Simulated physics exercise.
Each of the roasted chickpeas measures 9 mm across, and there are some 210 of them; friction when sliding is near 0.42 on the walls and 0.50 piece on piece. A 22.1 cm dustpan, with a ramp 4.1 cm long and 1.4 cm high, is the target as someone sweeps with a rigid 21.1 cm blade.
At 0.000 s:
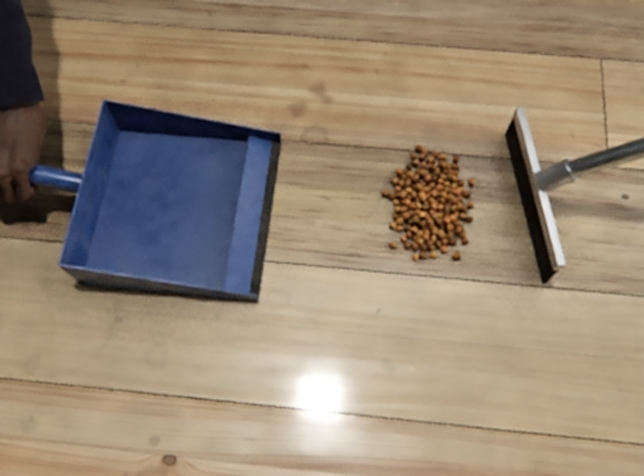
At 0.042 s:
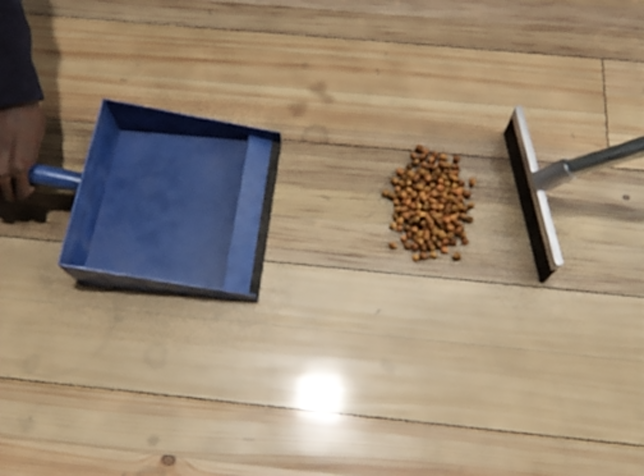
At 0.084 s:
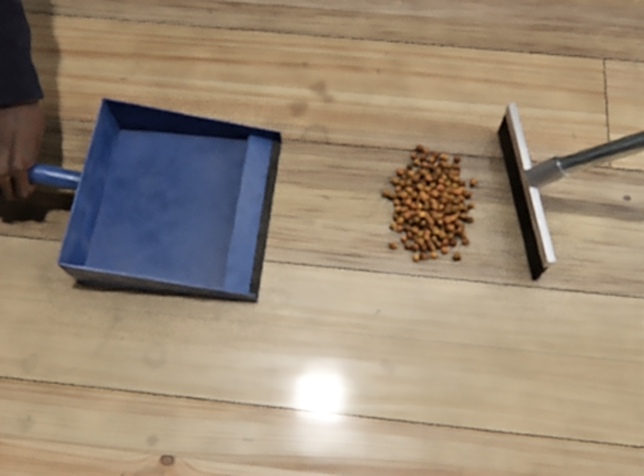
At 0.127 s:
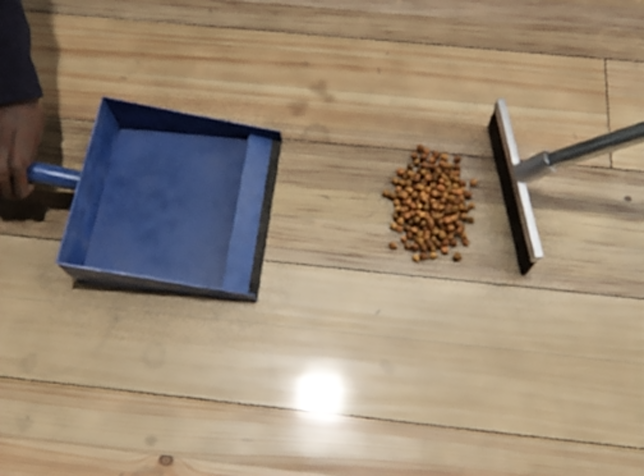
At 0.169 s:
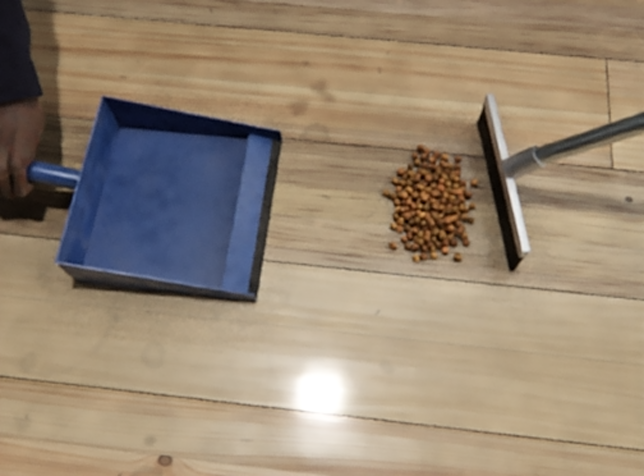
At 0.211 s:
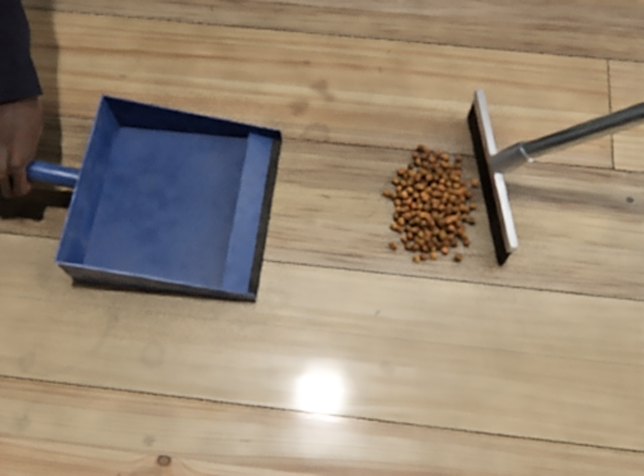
At the start, a hand holds a blue dustpan at the left on a wooden floor, with a pile of small brown pieces in the middle and a flat blade on a pole at the right. The blade slides a short way left, closing up to the pile's right edge, while the pan stays still.
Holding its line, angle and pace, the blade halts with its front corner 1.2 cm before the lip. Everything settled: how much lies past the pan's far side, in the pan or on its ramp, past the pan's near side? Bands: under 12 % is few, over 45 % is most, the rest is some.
Far side: Some; pan: Few; near side: Few.
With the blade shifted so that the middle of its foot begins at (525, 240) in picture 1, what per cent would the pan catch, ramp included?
Estimate: ~ 5 %.
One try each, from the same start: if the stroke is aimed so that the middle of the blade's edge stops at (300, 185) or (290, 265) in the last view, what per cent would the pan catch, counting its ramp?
Some 20 and 30 per cent.
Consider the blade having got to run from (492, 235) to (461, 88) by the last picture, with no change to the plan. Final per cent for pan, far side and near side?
Split: Pan = 0, far = 20, near = 0.
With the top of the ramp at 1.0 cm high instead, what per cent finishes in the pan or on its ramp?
Then around 0 percent, ramp counted.
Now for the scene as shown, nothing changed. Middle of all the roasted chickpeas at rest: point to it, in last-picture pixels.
Close to pixel (306, 187).
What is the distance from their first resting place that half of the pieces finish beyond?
Roughly 16 cm.
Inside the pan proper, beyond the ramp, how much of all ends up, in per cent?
Near 0 per cent, I'd say.
After 0.54 s, middle of the blade 15 cm from the lip; 0 % over the lip, far side 10 %, near side 0 %.
After 0.75 s, middle of the blade 8 cm from the lip; 0 % over the lip, far side 20 %, near side 0 %.
After 1.08 s, middle of the blade 3 cm from the lip; 0 % over the lip, far side 20 %, near side 0 %.
At rest (1.4 s), far side 20 %, pan 0 %, near side 0 %, in front of the lip or behind the blade 80 %.
